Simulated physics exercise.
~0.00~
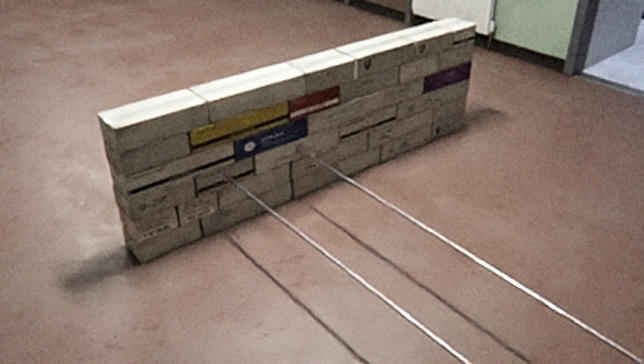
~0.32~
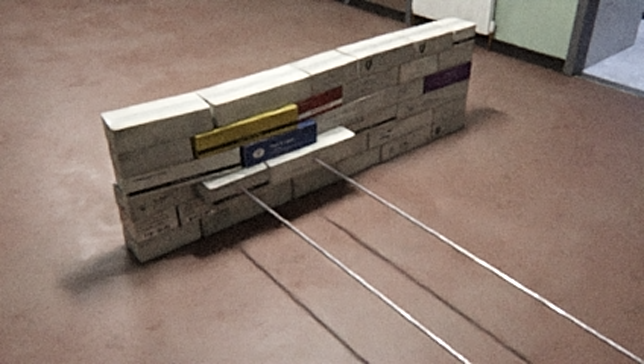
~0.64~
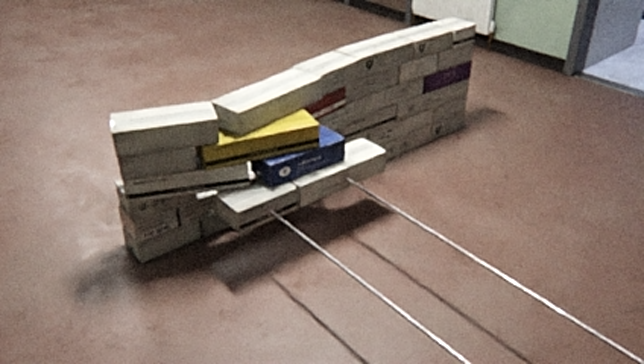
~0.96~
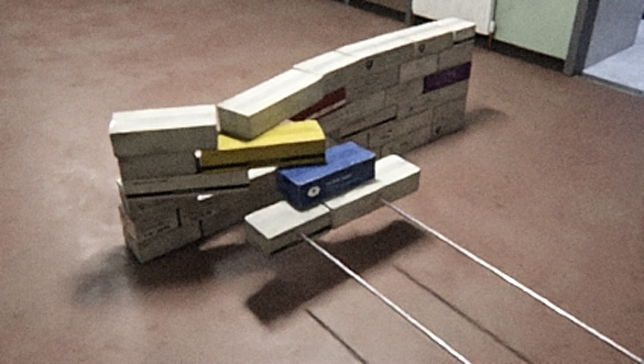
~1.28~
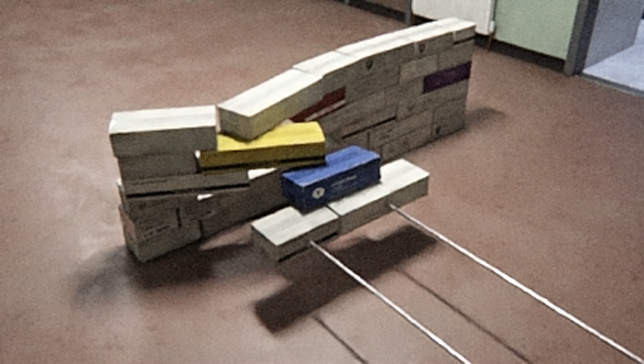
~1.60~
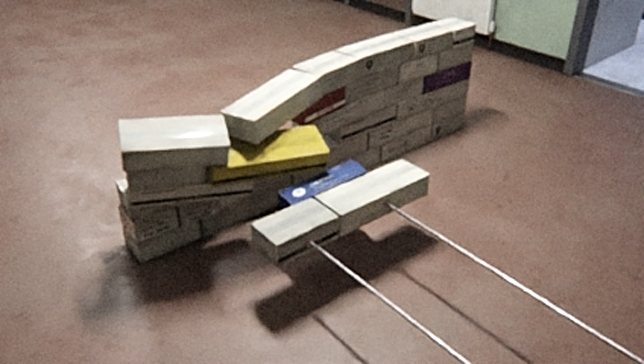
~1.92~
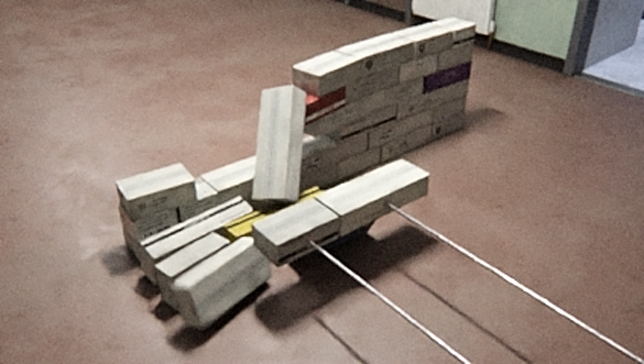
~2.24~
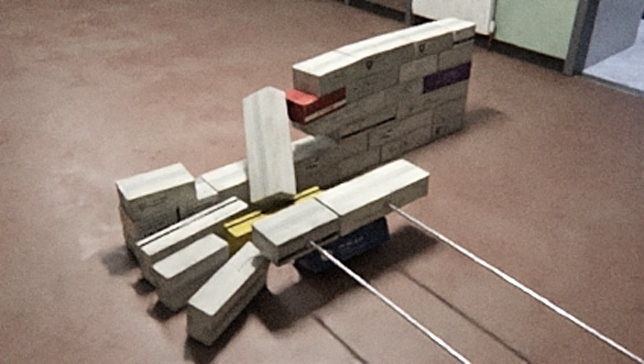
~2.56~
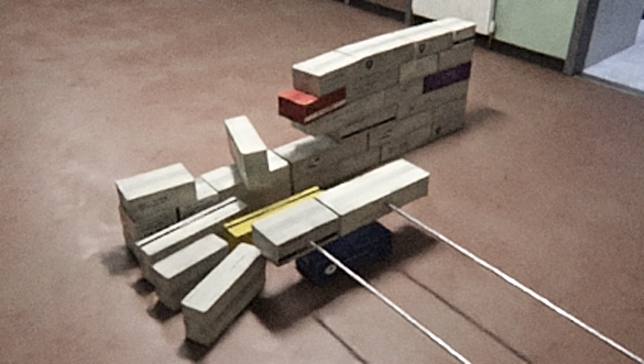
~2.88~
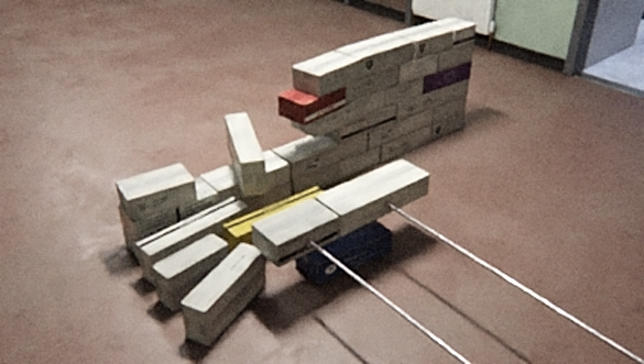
Two neighbouring boxes were drawn out of a low wall of loose boxes by a pair of thin rods, and the left part sagged, then toppled forward, leaving the yellow box tipped over, the blue one beneath the pulled pair and the red one jutting out.
